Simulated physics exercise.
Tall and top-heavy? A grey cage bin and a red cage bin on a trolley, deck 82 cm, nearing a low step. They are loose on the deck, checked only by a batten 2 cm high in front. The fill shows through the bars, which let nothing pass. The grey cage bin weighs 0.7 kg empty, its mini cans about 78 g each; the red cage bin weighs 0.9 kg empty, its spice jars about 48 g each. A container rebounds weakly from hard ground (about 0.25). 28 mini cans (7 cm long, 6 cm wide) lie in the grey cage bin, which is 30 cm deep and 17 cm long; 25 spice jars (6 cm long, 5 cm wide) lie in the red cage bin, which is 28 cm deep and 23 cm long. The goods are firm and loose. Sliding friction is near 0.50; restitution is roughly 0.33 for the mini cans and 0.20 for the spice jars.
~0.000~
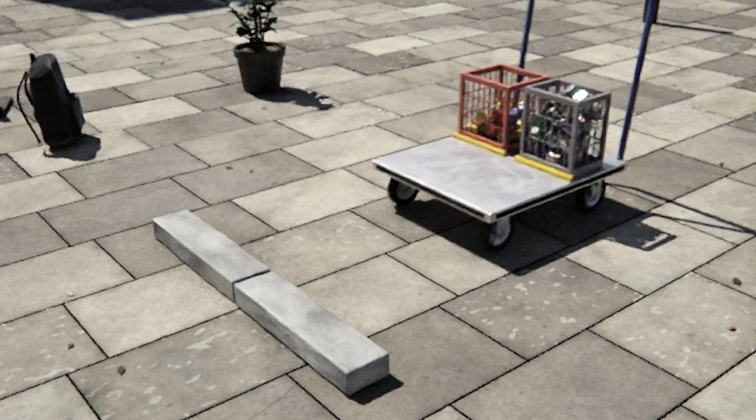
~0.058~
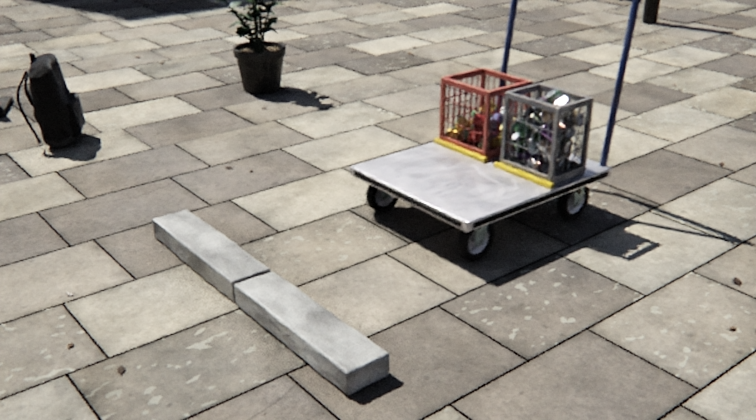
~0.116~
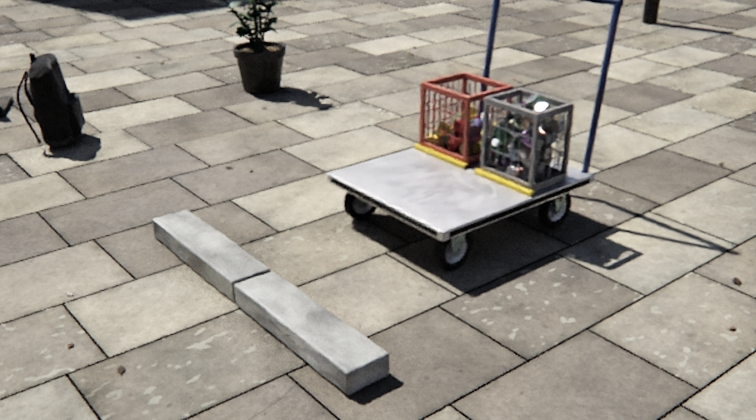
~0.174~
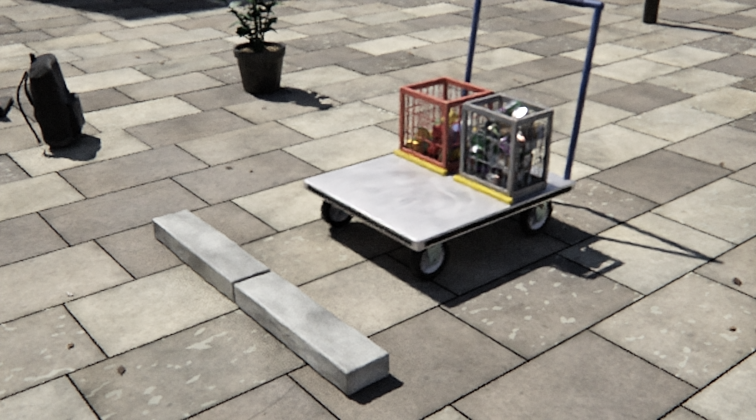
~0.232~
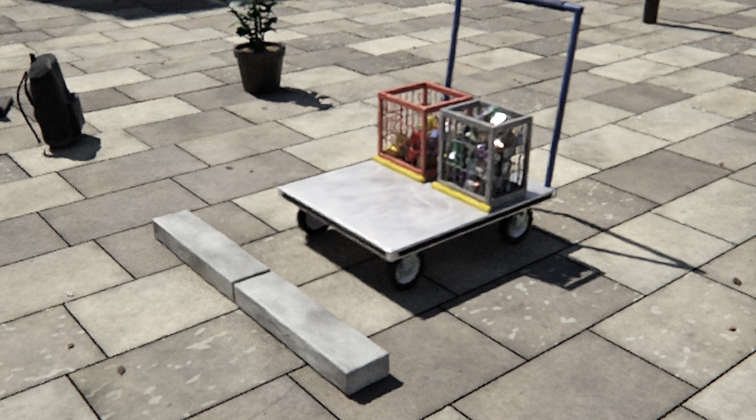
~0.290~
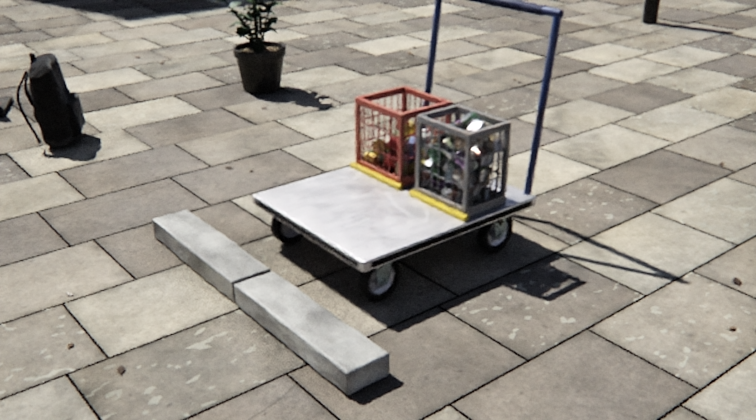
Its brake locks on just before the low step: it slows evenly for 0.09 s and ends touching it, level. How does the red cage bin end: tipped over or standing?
The red cage bin stays upright.
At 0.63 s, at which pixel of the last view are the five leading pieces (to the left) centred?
Around (364, 186).
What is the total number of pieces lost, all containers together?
Some 8 pieces.
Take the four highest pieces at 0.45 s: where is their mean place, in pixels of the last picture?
At about (411, 140).
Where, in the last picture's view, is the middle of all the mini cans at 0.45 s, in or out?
Around (416, 170).
After 0.33 s, it starts to lose speed.
After 0.45 s, the grey cage bin leans 20° with 0 of 28 out and the red cage bin leans 6° with 0 of 25 out.
After 0.63 s, the grey cage bin leans 70° with 0 of 28 out and the red cage bin is upright with 0 of 25 out.
After 0.93 s, the grey cage bin is down with 9 of 28 out and the red cage bin is upright with 0 of 25 out.
Outcome (at 1.46 s), the grey cage bin is down with 9 of 28 out and the red cage bin is upright with 0 of 25 out. Greatest lean of the red cage bin, 6°.
